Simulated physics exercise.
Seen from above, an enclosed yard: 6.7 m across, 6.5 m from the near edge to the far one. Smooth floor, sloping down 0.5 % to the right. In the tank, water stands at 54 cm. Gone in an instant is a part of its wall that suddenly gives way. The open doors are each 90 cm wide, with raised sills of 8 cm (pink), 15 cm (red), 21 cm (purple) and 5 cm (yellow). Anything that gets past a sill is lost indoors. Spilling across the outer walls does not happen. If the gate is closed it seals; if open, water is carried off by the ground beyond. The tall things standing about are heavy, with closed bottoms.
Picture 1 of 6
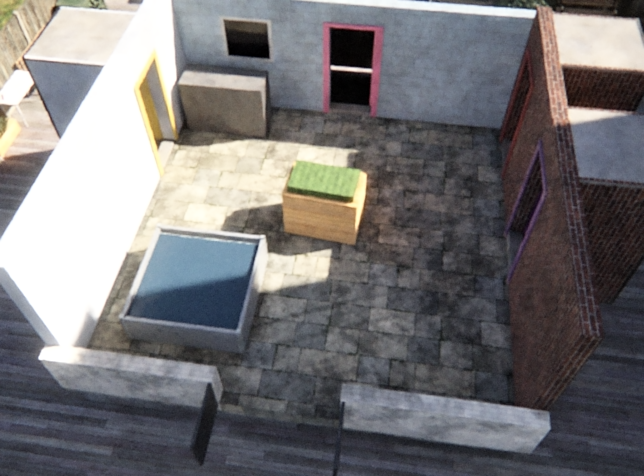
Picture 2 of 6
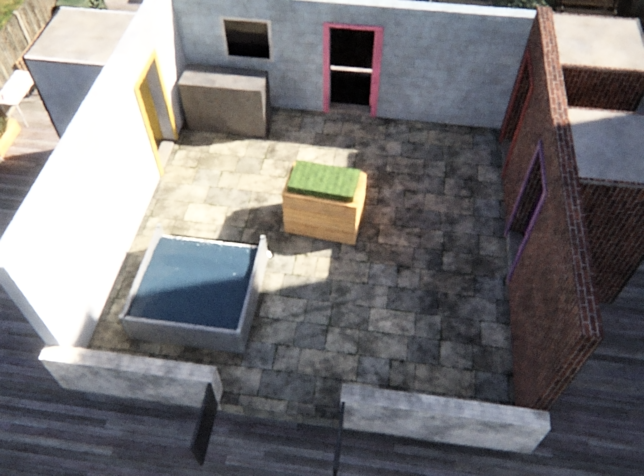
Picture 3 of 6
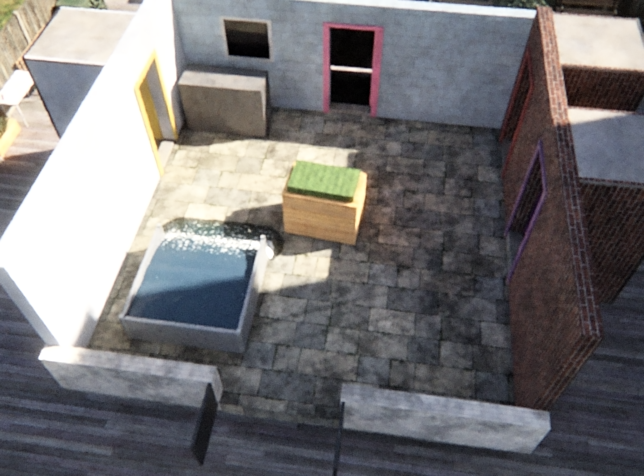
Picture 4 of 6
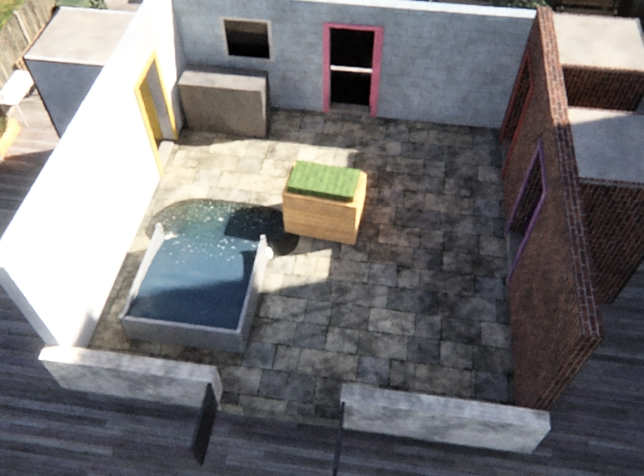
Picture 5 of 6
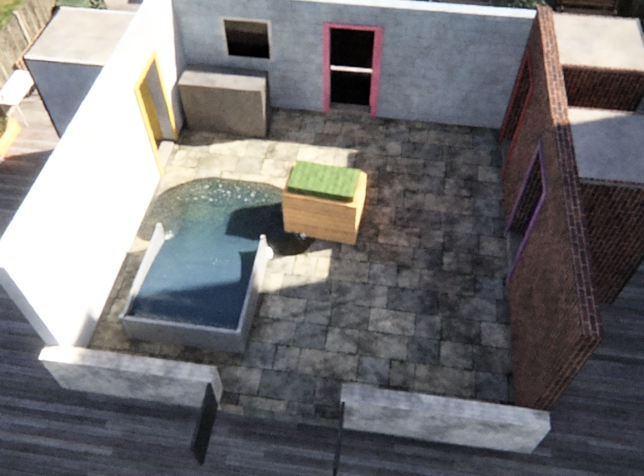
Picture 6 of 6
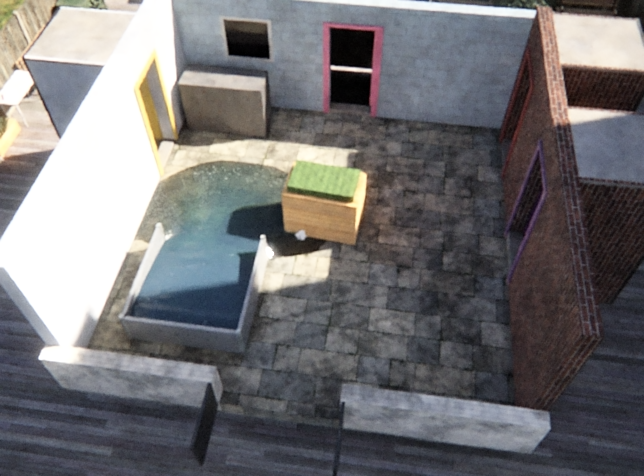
Water in the low tank sat still until its far wall suddenly vanished, then poured out with white froth and spread in a widening, rounded pool across the paved yard, reaching the grass-topped wooden box.
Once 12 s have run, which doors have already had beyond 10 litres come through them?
After 12 s: The pink door already has; the red door has not yet; the purple door has not yet; the yellow door already has.
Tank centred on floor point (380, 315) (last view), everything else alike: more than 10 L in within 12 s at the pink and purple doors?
So the pink door tops the limit and the purple door keeps within it.
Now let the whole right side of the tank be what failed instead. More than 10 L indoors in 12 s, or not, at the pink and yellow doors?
At the pink door the limit is not exceeded; at the yellow door it is not exceeded.
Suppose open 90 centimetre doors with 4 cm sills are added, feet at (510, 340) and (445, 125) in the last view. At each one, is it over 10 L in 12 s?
Door 1: Lower; door 2: Higher.
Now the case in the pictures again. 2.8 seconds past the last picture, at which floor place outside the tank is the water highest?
Look at roughly (266, 106).
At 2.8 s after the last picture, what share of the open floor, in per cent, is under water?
Wet share: Near 40 percent.
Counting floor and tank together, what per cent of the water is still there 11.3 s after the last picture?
Remaining: Roughly 88 %.
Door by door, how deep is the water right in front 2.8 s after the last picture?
Pink 14 cm, red 0 cm, purple 0 cm, yellow 16 cm.
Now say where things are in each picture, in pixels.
Still water, 54 cm deep, in the tank at (197, 278), in the first frame.
Water pours out on the tank's far side and has run 0.9 m, to a hidden place; typically 10 cm deep outside, 54 cm at the tank's back, in the second frame.
The front is at (279, 241), 1.1 m from the gap on the tank's far side; 1.3 m2 of floor is under water; 54 cm left at the back of the tank, in the third frame.
The front is at a hidden place, 1.5 m from the gap on the tank's far side; 2.6 m2 of floor is under water; 54 cm left at the back of the tank, in the fourth frame.
Water pours out on the tank's far side and has run 1.8 m, to (206, 180); typically 6 cm deep outside, 48 cm at the tank's back, in the fifth frame.
Water pours out on the tank's far side and has run 2.3 m, to (268, 169); typically 6 cm deep outside, 45 cm at the tank's back, in the sixth frame.
Then, 0.7 s after the last picture water covers 25 % of the floor and is deepest (30 cm) near (247, 139); pink door not reached, red door not reached, purple door not reached, yellow door 8 cm at the sill, 0 L in.
Then, 1.5 s after the last picture water covers 35 % of the floor and is deepest (32 cm) near (186, 139); pink door 15 cm at the sill, 2 L in, red door not reached, purple door not reached, yellow door 14 cm at the sill, 6 L in.
Then, 2.8 s after the last picture water covers 40 % of the floor and is deepest (24 cm) near (266, 106); pink door 14 cm at the sill, 47 L in, red door not reached, purple door not reached, yellow door 16 cm at the sill, 75 L in.
Then, 6.3 s after the last picture water covers 65 % of the floor and is deepest (13 cm) near (494, 158); pink door 6 cm at the sill, 73 L in, red door 13 cm at the sill, 0 L in, purple door 4 cm at the sill, 0 L in, yellow door 6 cm at the sill, 132 L in.
Then, 11.3 s after the last picture water covers 90 % of the floor and is deepest (8 cm) near (506, 427); pink door 3 cm at the sill, 73 L in, red door 7 cm at the sill, 0 L in, purple door 5 cm at the sill, 0 L in, yellow door 2 cm at the sill, 133 L in.
